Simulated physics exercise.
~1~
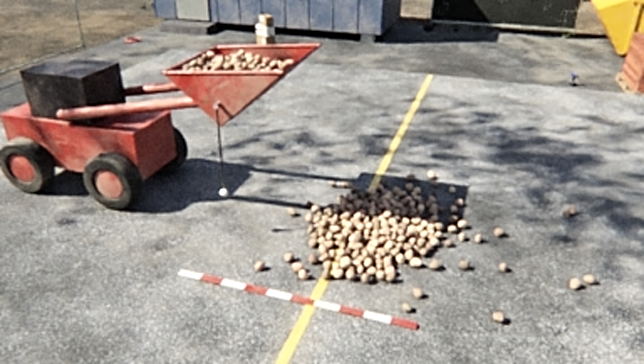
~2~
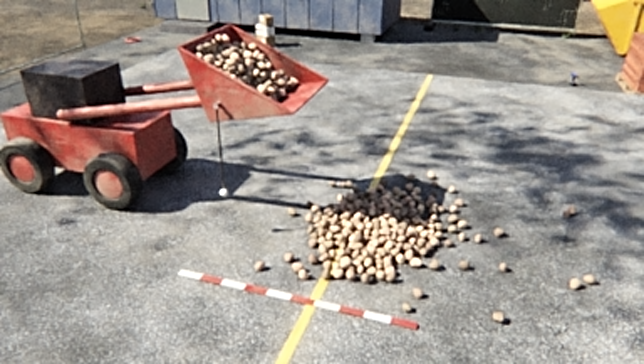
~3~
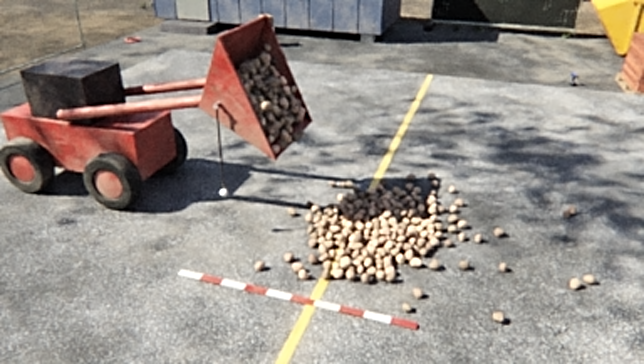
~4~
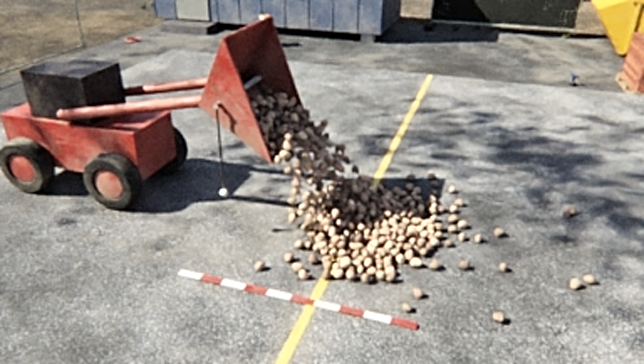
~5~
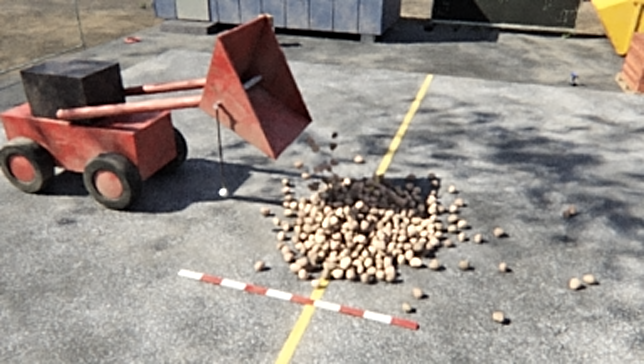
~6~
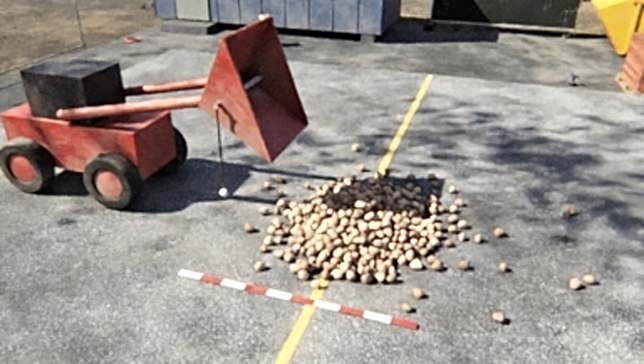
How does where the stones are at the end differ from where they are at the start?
At the start, some of the stones are up in the red bucket and the rest are on the ground in a heap across the yellow line. At the end, the bucket is empty and all of the stones are on the ground, in a heap that reaches farther left.
